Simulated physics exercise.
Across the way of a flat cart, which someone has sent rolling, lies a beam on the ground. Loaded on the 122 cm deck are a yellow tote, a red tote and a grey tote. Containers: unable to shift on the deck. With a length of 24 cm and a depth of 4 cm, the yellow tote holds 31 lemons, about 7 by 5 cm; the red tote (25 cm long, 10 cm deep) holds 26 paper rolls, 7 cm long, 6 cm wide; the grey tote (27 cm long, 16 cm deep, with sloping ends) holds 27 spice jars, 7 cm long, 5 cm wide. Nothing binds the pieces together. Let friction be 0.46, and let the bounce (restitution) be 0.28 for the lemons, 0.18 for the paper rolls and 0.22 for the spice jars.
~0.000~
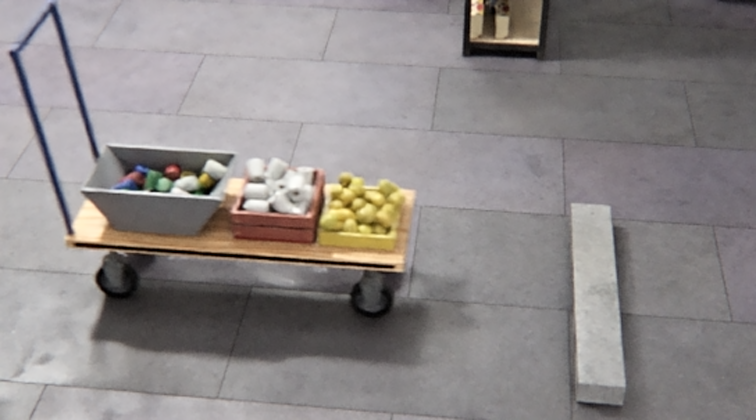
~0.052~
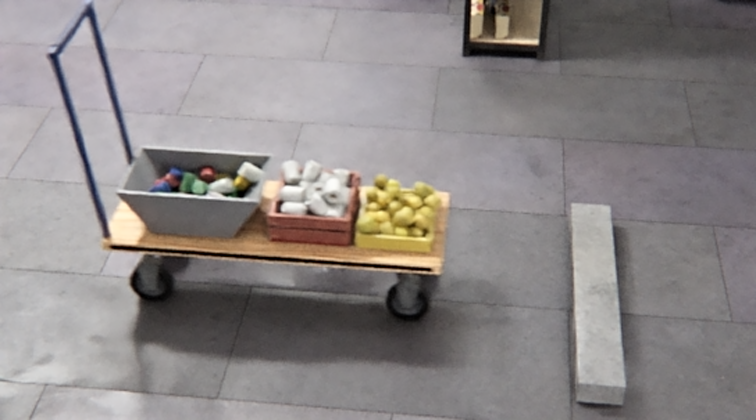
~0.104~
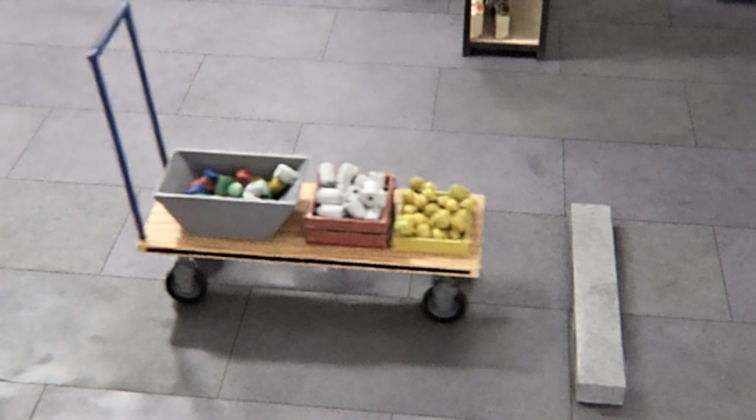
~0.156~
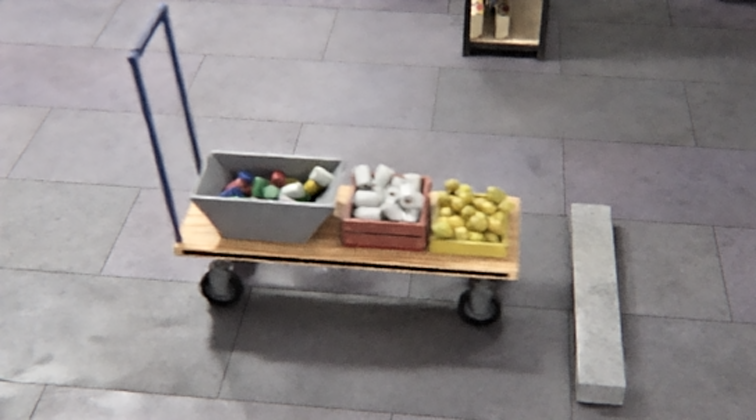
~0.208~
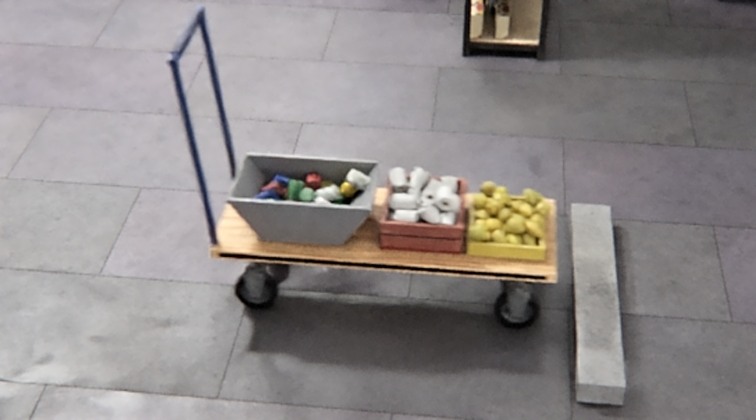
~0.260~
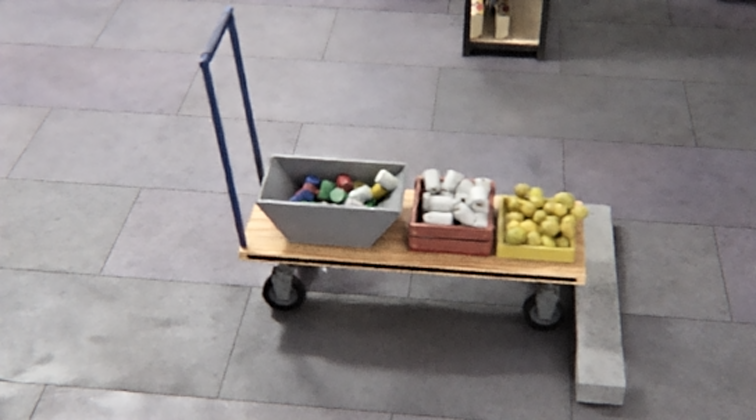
A flat wooden cart with a blue handle at its left end rolls steadily rightward across a grey tiled floor, seen from above by a still camera. Its deck carries a grey tote of colourful jars, a red tote of white rolls and a yellow tote of lemons, with a pale beam lying to the right. The cart closes the gap until its front reaches the beam, the totes keeping their places.
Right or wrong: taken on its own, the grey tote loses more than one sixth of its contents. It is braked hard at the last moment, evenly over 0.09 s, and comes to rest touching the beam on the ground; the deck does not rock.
Wrong.
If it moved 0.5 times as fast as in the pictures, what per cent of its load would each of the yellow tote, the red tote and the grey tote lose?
Then the yellow tote sheds 30 per cent, the red tote 0 per cent, and the grey tote 0 per cent.
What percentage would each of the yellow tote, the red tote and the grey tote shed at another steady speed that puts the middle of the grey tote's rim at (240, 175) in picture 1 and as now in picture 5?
That would give yellow tote 30 %, red tote 0 % and grey tote 0 %.
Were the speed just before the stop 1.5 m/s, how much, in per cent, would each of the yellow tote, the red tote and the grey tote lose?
In that case the yellow tote sheds 40 per cent of its load, the red tote 0 per cent, and the grey tote 0 per cent.
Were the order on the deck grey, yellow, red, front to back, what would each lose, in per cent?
With that order the yellow tote sheds 50 per cent of its load, the red tote 20 per cent, and the grey tote 0 per cent.
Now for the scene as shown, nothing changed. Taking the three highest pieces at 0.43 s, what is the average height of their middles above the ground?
About 48 cm up, on average.
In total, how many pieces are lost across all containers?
Count of pieces - near 20.
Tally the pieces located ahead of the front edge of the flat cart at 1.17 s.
Around 16.
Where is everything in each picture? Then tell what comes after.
In the first picture (we follow the rim corner now nearest the camera), grey tote at (219, 198); yellow tote at (390, 237); 66 cm still to roll; nothing out yet.
In the second picture, grey tote at (257, 201); yellow tote at (428, 239); 53 cm still to roll.
In the third picture, grey tote at (294, 203); yellow tote at (465, 242); 39 cm still to roll.
In the fourth picture, grey tote at (331, 206); yellow tote at (503, 245); 26 cm still to roll.
In the fifth picture, grey tote at (369, 208); yellow tote at (541, 247); 13 cm still to roll.
In the sixth picture, grey tote at (399, 210); yellow tote at (571, 249); stopping; 1 out, the lowest lemon at (580, 213).
After 0.31 s, 6 of 31 out of the yellow tote, 1 of 26 out of the red tote and 0 of 27 out of the grey tote.
After 0.43 s, 15 of 31 out of the yellow tote, 4 of 26 out of the red tote and 0 of 27 out of the grey tote.
After 0.66 s, 16 of 31 out of the yellow tote, 5 of 26 out of the red tote and 0 of 27 out of the grey tote.
When it is over (at 1.17 s), 16 of 31 out of the yellow tote, 5 of 26 out of the red tote and 0 of 27 out of the grey tote. Asked share, 0 of 27, 0 per cent.
